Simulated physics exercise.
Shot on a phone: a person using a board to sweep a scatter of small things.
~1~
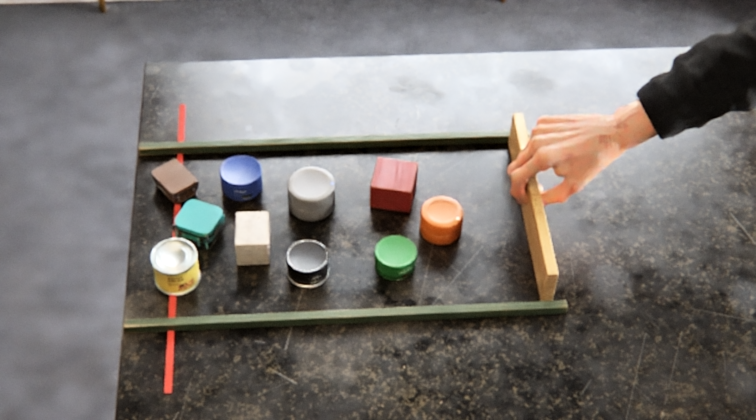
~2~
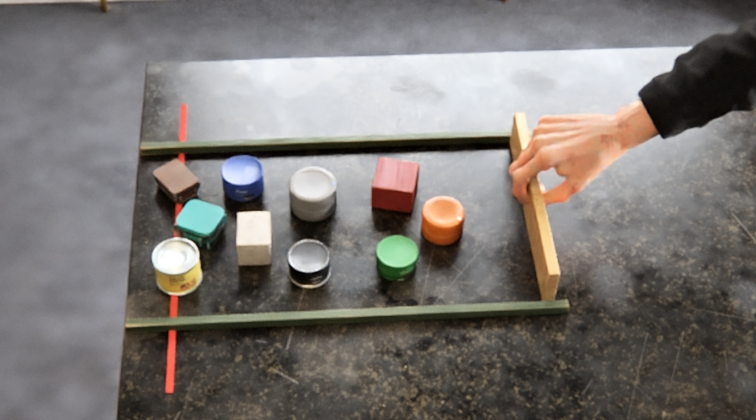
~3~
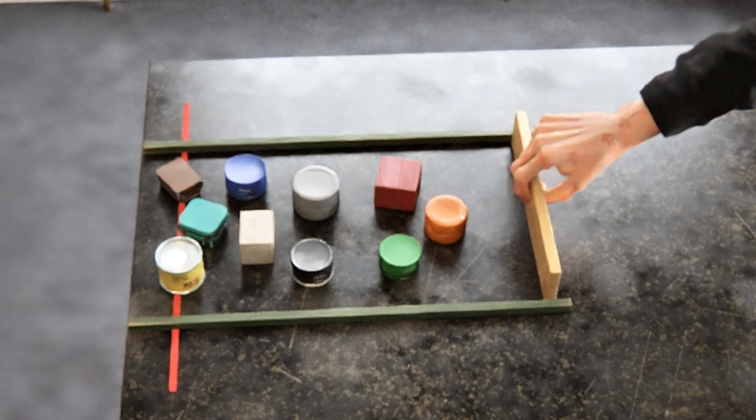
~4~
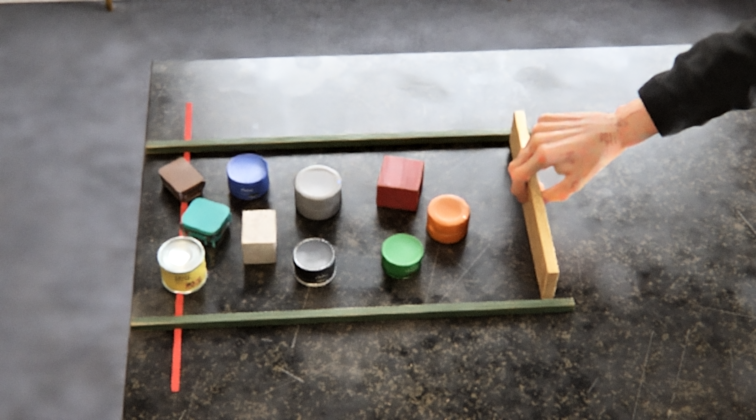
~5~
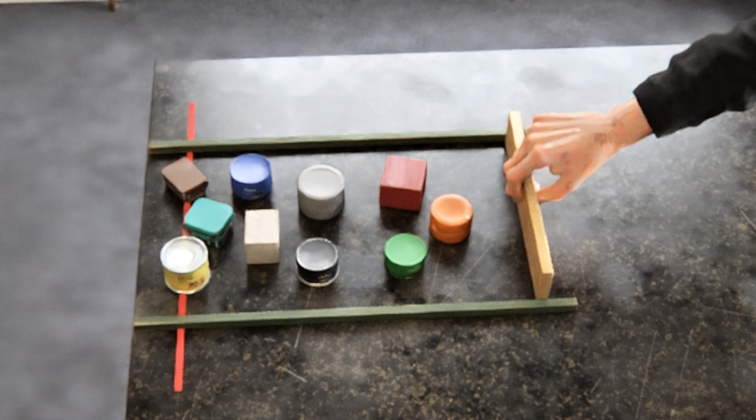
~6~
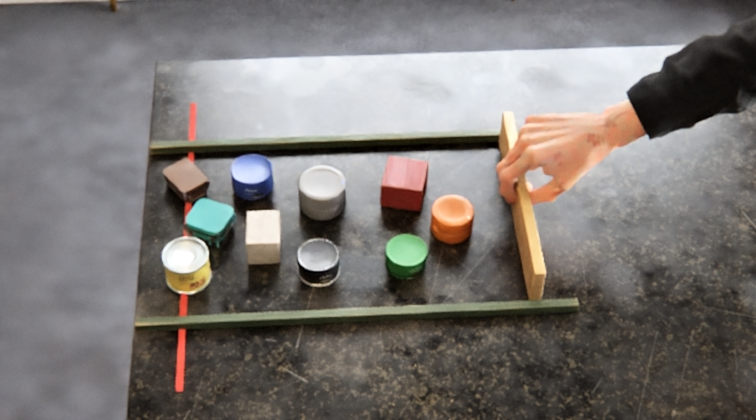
At first, a hand holds a wooden board upright at the right end of two dark green rails, with small pots, tubs and blocks scattered between them. The view drifts slightly, then the hand slides the board a little to the left, while the scattered things stay in place, untouched.
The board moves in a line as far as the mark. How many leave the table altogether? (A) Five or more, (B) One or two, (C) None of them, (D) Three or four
(A) Five or more.
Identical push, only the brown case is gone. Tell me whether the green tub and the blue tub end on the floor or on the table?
So the green tub is still there and the blue tub is still there.
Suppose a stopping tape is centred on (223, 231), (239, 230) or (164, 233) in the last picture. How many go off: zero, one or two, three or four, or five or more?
In order: 1 or 2, none at all, five or over.
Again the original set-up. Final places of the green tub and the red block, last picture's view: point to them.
Near (163, 273) and (167, 195).
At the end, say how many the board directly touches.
It is in contact with 4.
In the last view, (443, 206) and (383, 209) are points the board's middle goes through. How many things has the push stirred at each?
By then 1, and later 4.
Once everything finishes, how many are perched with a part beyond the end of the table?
I'd say 0 of them.
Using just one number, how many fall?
The figure is 6, exactly.
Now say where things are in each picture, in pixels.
In the first frame, brown case (175, 183); yellow pot (176, 267); turquoise case (200, 224); board (532, 204); tape (176, 233).
In the second frame, yellow pot (177, 267); black pot (309, 264).
In the third frame, turquoise case (204, 223); green tub (400, 257).
In the fourth frame, brown case (182, 182); orange lid (448, 219).
In the fifth frame, yellow pot (186, 265); blue tub (251, 177).
In the sixth frame, brown case (186, 182); yellow pot (187, 266); turquoise case (211, 223); board (521, 203); tape (187, 232).
Soon after, none off yet; brown case at rest near (186, 182); yellow pot at rest near (187, 266); turquoise case at rest near (211, 223).
Then, none off yet; brown case at rest near (186, 182); yellow pot at rest near (187, 266); turquoise case moving near (200, 226).
At rest, the number that fall off is five or more; fallen, grey lid, black pot, white block, turquoise case, yellow pot and brown case.
